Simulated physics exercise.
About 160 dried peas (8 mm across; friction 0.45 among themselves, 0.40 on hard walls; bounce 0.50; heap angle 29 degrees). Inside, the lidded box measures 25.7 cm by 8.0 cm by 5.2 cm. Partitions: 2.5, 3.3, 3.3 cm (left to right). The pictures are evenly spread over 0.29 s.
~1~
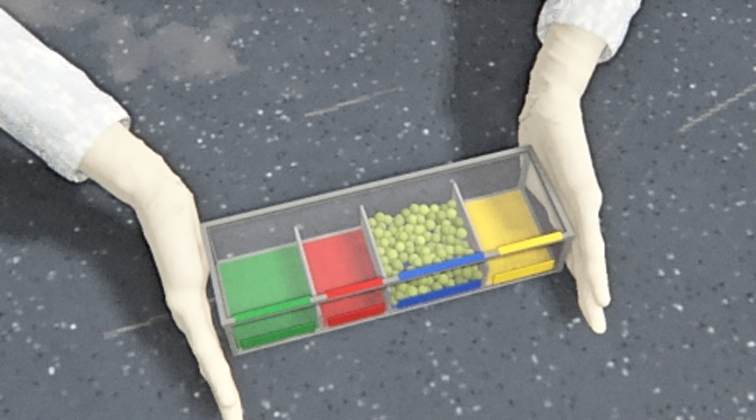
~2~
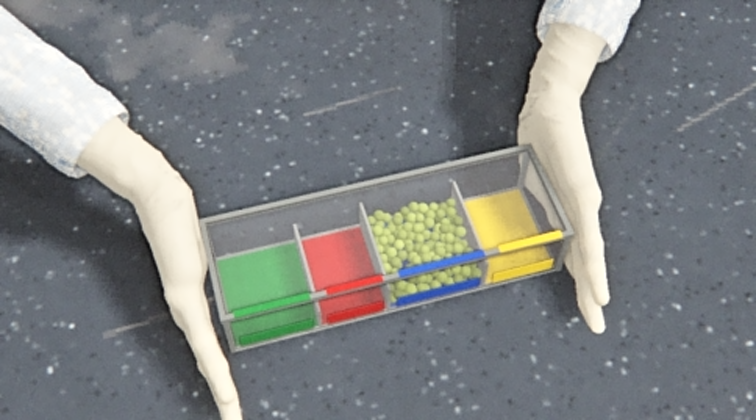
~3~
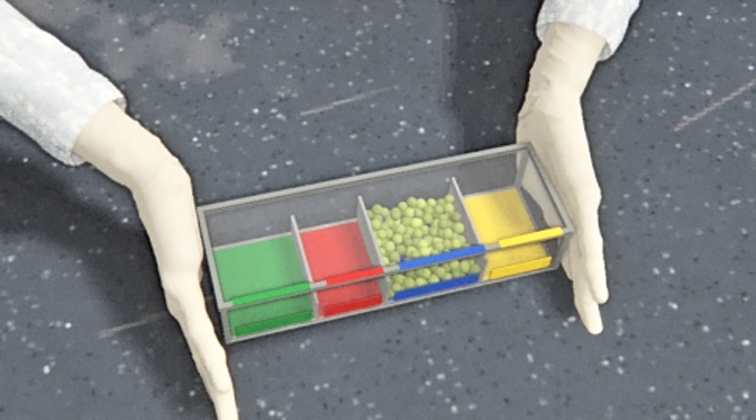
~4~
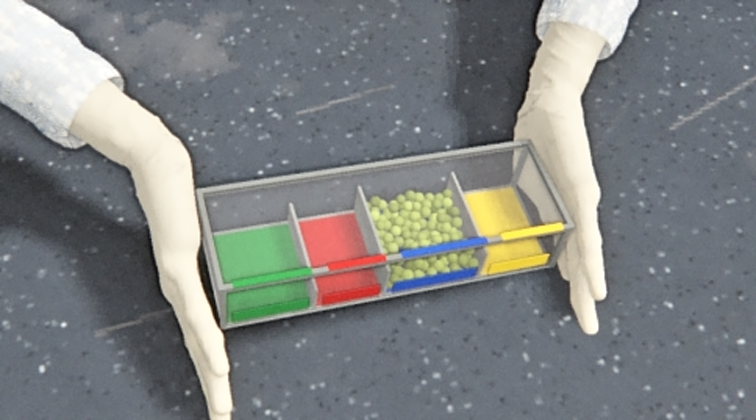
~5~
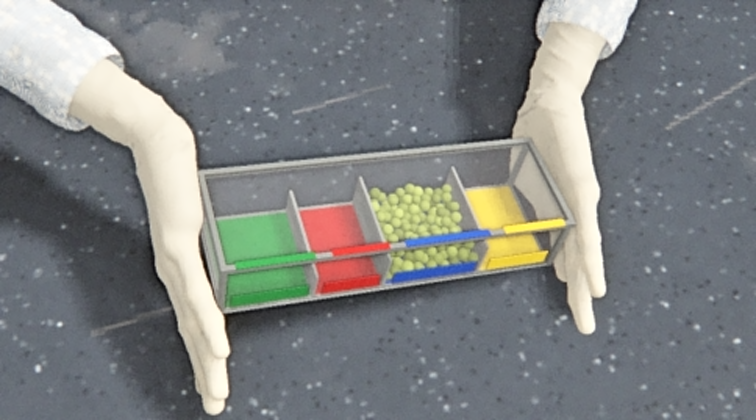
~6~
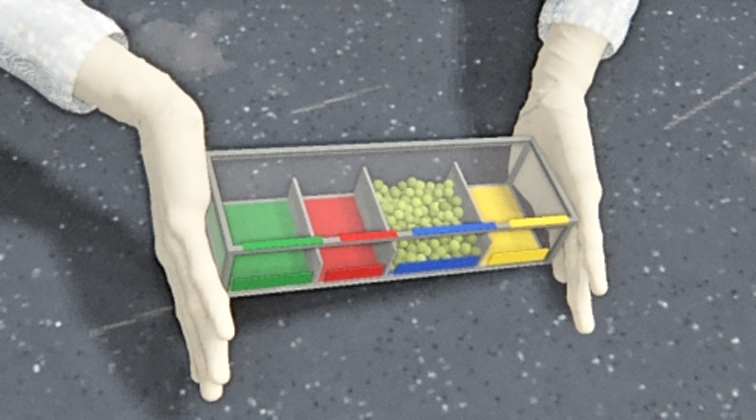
Two gloved hands slightly tilt a clear divided box with green peas in its blue section.
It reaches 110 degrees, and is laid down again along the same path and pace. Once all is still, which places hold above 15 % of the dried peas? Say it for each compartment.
Red: Below, blue: Above, green: Below, yellow: Above.
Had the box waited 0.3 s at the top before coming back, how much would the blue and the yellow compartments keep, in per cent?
In that case blue 40; yellow 60.
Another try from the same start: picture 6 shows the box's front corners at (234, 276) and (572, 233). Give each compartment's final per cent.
Red 0; blue 35; green 0; yellow 65.
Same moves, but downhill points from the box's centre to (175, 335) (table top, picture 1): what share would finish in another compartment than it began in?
About 100 per cent.
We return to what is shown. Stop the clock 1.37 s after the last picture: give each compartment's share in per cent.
Red 0; blue 60; green 0; yellow 40.
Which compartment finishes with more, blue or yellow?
The yellow compartment.
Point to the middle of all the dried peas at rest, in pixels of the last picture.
Around (475, 222).
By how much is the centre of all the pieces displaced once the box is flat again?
Roughly 5.5 cm.
Then, 1.37 s after the last picture, tilt 110 degrees; blue 60 %, yellow 40 %.
Then, 2.28 s after the last picture, tilt 50 degrees; blue 40 %, yellow 60 %.
Then, 3.20 s after the last picture, tilt 0 degrees; blue 40 %, yellow 60 %.
In the end, red 0 %, blue 40 %, green 0 %, yellow 60 %.
